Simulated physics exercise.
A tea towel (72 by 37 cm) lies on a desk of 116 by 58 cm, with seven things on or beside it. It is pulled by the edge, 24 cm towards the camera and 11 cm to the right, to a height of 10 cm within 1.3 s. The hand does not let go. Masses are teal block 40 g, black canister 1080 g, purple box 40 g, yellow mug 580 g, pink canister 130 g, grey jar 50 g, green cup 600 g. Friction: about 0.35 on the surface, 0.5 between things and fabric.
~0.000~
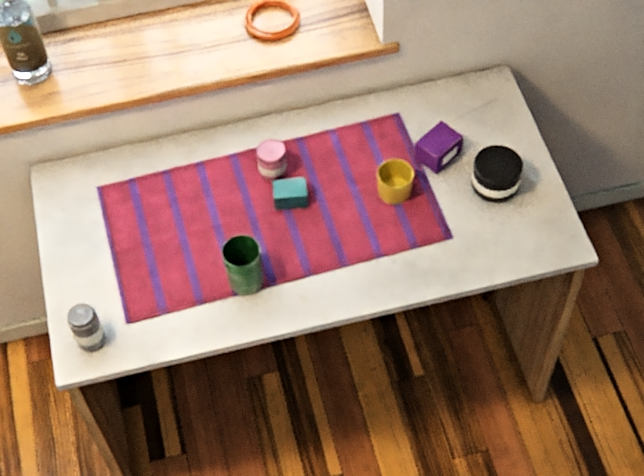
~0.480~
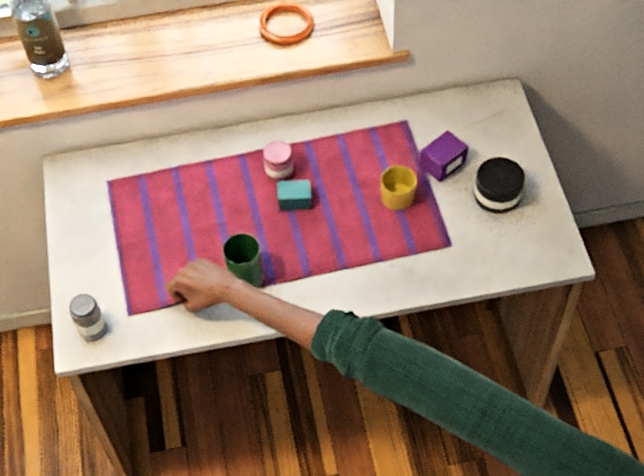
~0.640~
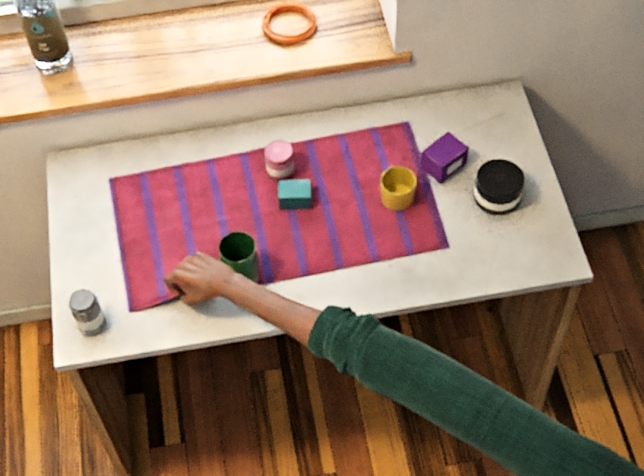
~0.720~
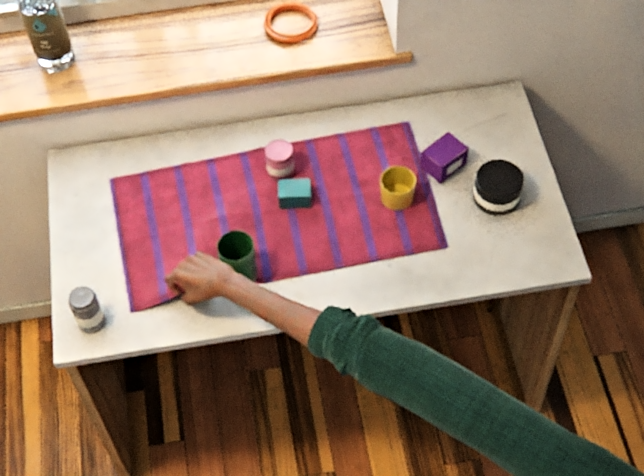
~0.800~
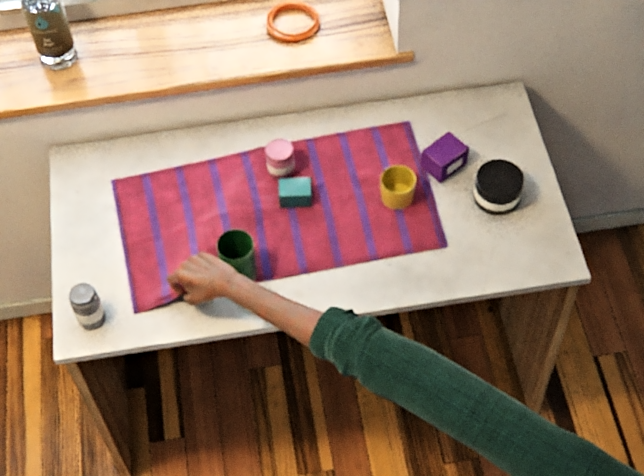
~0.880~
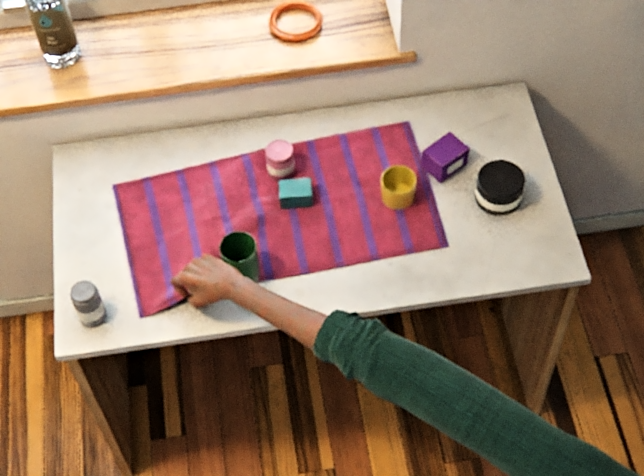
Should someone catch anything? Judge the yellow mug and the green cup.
The yellow mug remains up there, the green cup goes over the edge.
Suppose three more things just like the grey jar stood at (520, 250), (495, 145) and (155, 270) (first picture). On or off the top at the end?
In turn: Stays up, stays on, drops off.
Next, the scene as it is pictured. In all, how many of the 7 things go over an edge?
That makes 1.
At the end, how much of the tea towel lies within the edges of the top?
Some 75 per cent of it.
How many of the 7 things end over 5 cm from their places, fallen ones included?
I count 4.
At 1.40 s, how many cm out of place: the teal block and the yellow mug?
Teal block 10 cm, yellow mug 4 cm.
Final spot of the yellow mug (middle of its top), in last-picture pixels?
Near (372, 205).
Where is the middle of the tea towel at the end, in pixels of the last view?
Near (265, 278).
At 1.1 s, 100 % of the tea towel is still over the top; green cup 10 cm off its start, yellow mug 1 cm off its start, pink canister 6 cm off its start.
At 1.4 s, 90 % of the tea towel is still over the top; green cup 14 cm off its start, yellow mug 3 cm off its start, pink canister 12 cm off its start.
At 1.7 s, 80 % of the tea towel is still over the top; green cup 19 cm off its start at (291, 321), yellow mug 7 cm off its start at (379, 195), pink canister 18 cm off its start at (255, 209).
At 1.9 s, 75 % of the tea towel is still over the top; green cup over the edge, yellow mug 10 cm off its start, pink canister 22 cm off its start.
At 3.5 s, 75 % of the tea towel is still over the top; green cup over the edge, yellow mug 10 cm off its start at (372, 205), pink canister 22 cm off its start at (249, 224), teal block 18 cm off its start at (277, 251).
